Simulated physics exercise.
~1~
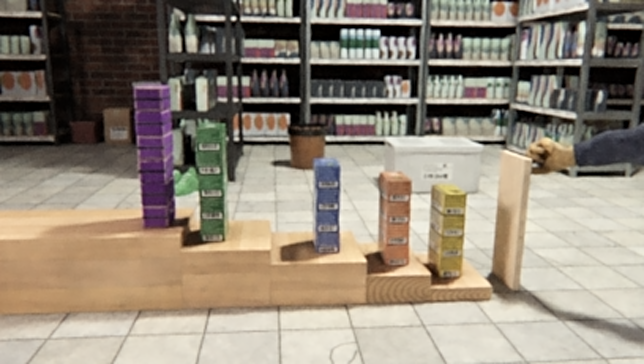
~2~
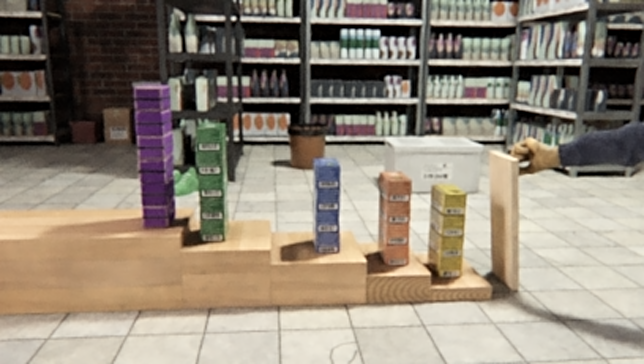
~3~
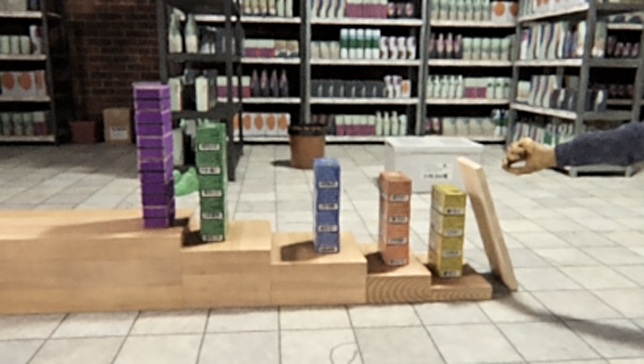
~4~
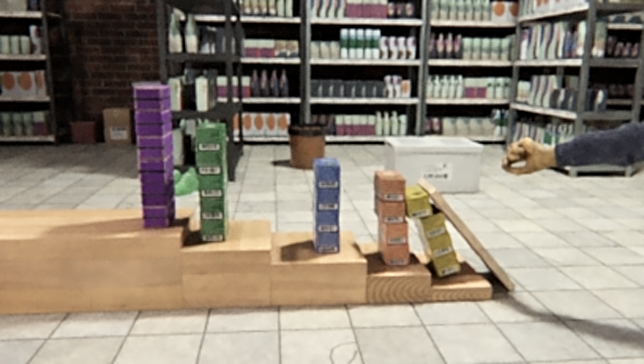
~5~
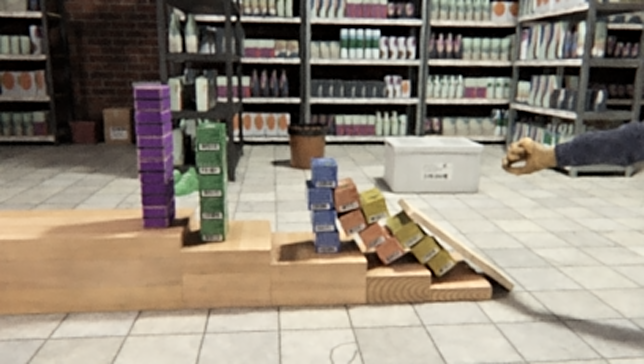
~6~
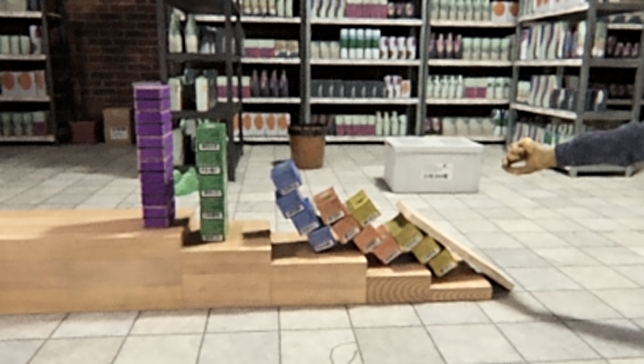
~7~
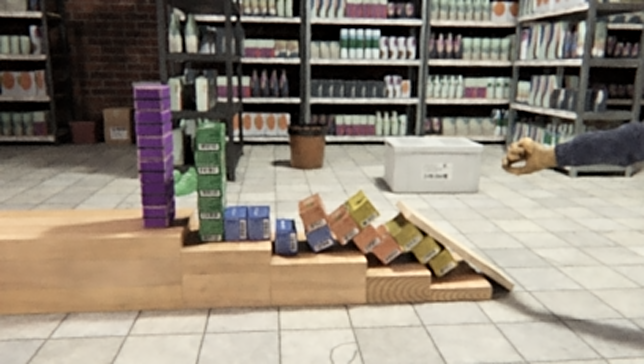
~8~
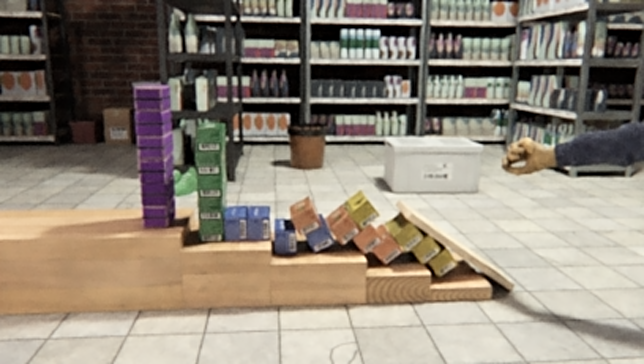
In a shop, a hand tips a board that topples yellow, orange and blue stacks leftward.
